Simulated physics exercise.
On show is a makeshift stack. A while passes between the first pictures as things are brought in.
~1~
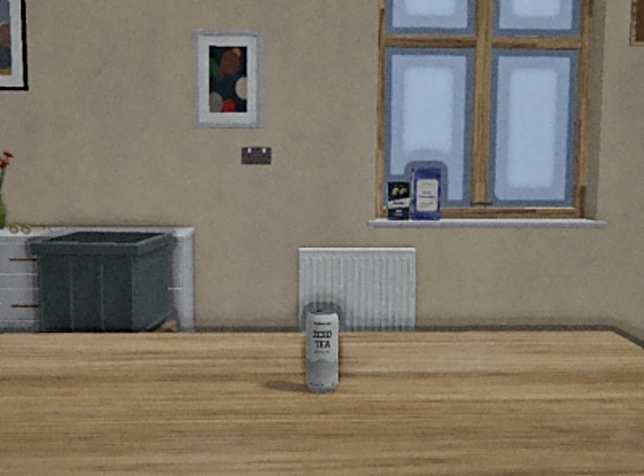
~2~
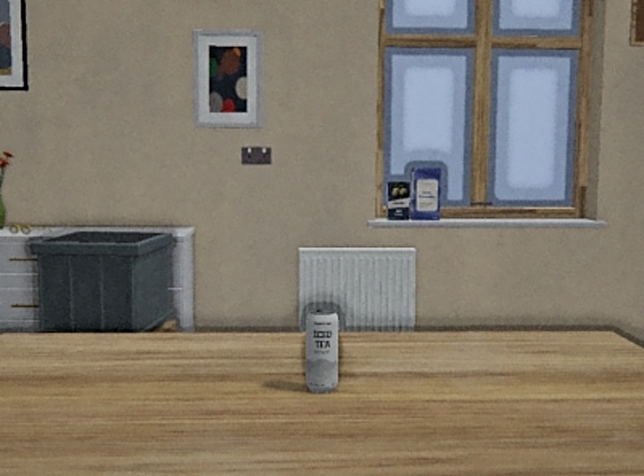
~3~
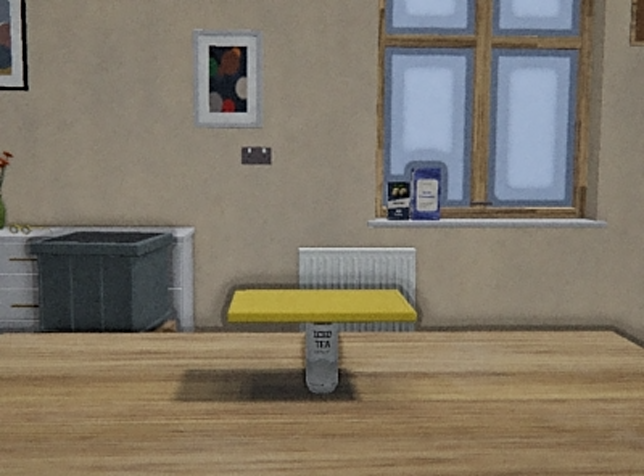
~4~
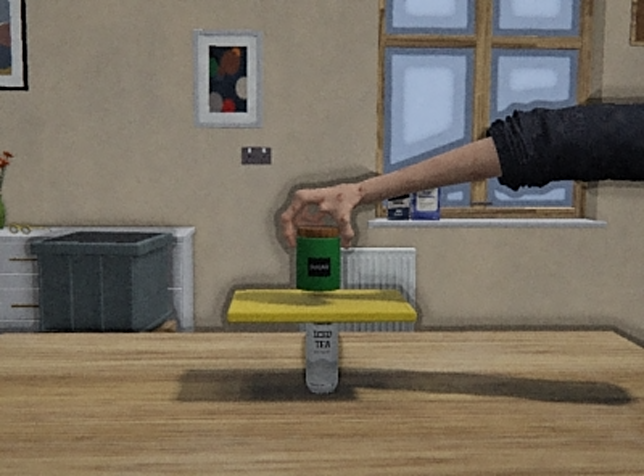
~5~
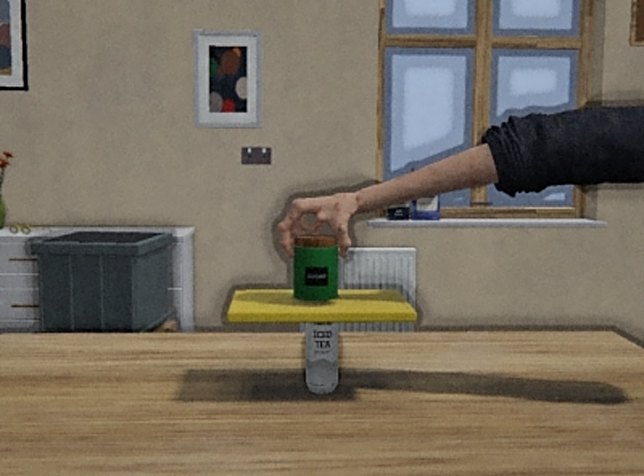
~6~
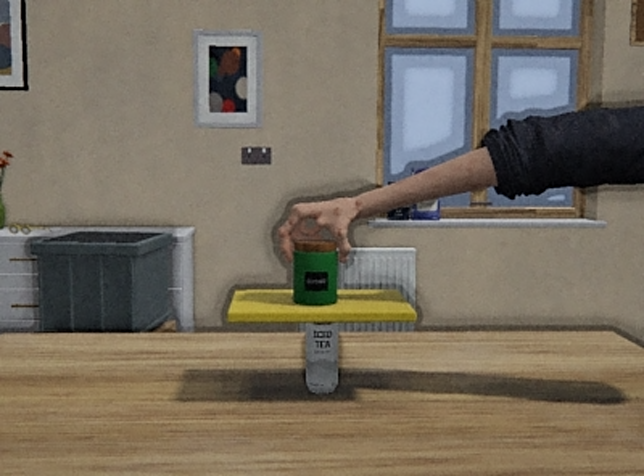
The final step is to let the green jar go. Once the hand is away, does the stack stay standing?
Yes.
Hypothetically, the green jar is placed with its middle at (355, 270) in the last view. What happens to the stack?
What happens next is that it remains standing.
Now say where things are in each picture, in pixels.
In the first frame, the last thing is not in view yet.
In the second frame, the last thing is not in view yet.
In the third frame, the last thing is not in view yet; yellow lid (320, 305).
The fourth frame shows coming down; green jar (319, 258); yellow lid (320, 305).
The fifth frame shows coming down; green jar (316, 267); yellow lid (320, 305).
The sixth frame shows in place under the hand; green jar (316, 272); yellow lid (320, 305).
Then, 0.30 s after the last picture, nothing has stirred.
Then, 0.70 s after the last picture, green jar resting near (316, 272).
At rest, all 3 in place. Seen from the same camera at the end, green jar near (316, 272). The stack keeps its balance.
